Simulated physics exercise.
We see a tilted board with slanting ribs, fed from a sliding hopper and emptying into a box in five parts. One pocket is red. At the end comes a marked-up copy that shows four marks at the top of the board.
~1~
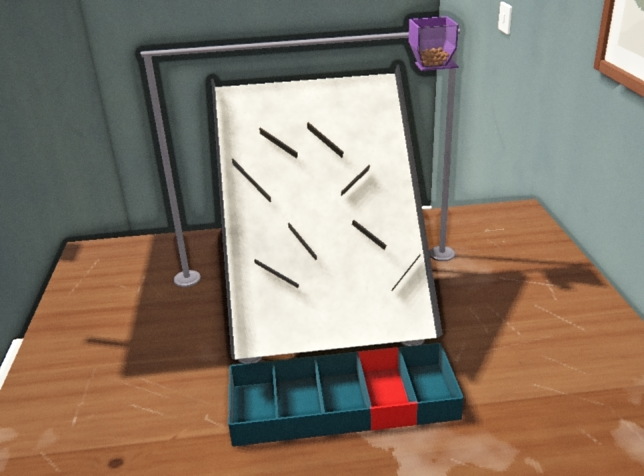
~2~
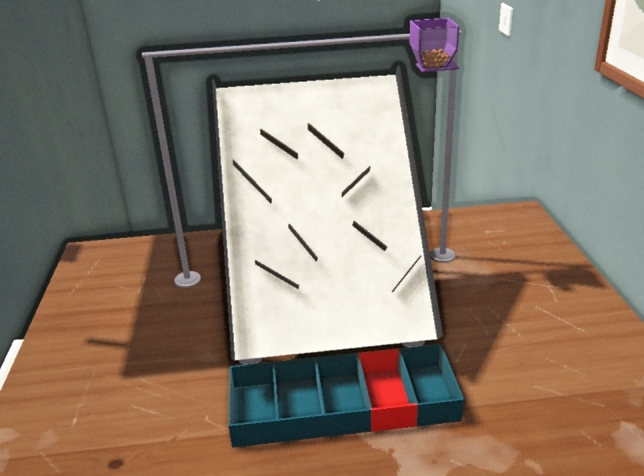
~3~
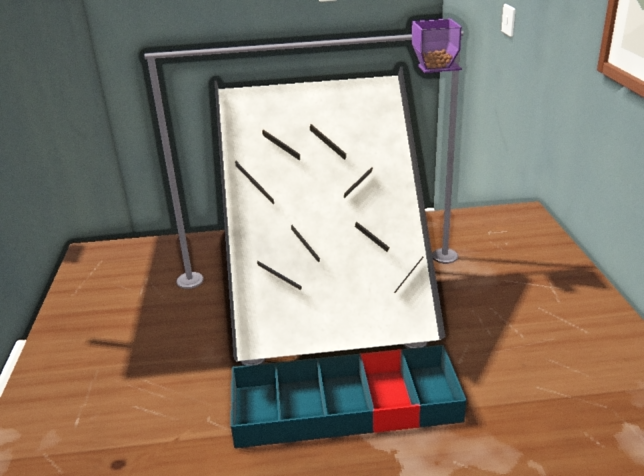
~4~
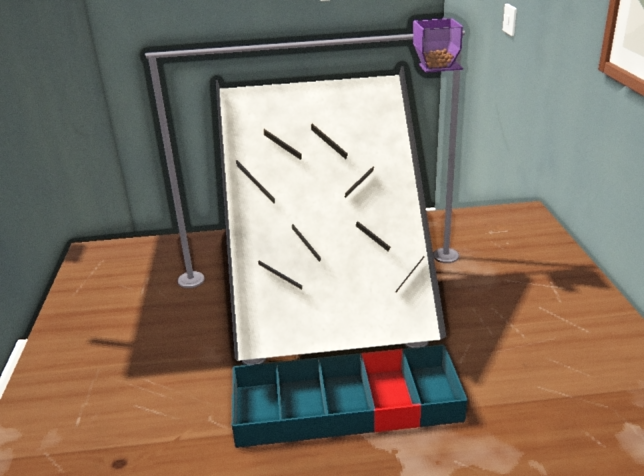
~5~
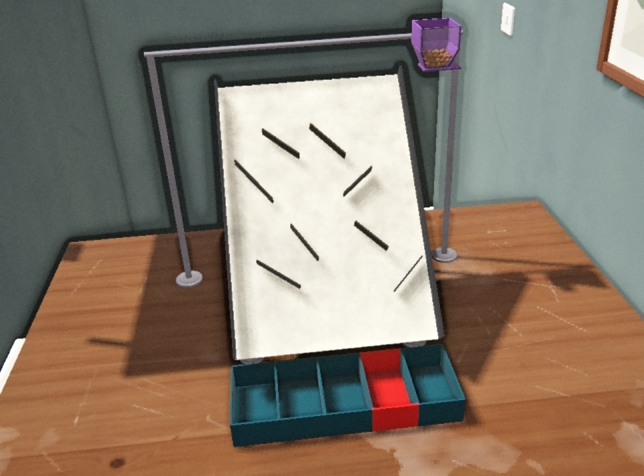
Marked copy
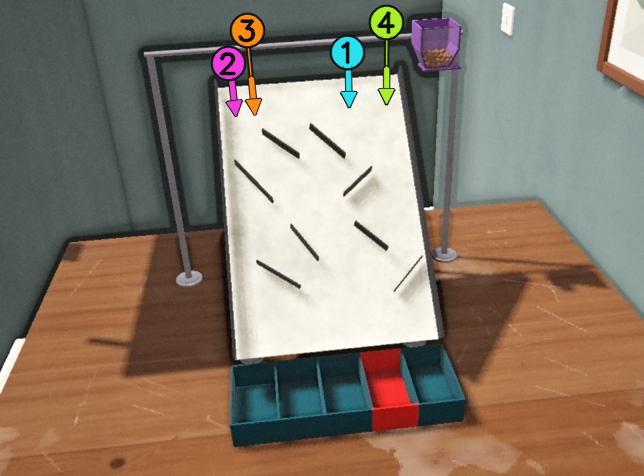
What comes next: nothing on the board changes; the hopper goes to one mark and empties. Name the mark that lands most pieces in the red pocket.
Best: 3.
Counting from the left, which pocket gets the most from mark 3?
The fourth from the left.
On the marked copy, mark 1 meets the board at (349, 101); mark 2 meets the board at (235, 110); mark 3 meets the board at (254, 109); mark 4 meets the board at (386, 98).
For mark 1, close to a third in the red pocket, close to half in other pockets, a small share held on the board.
For mark 2, close to a third in the red pocket, close to half in other pockets, a small share outside the box.
For mark 3, close to two thirds in the red pocket, close to a quarter in other pockets, only a few outside the box.
For mark 4, close to a third in the red pocket, close to two thirds in other pockets.
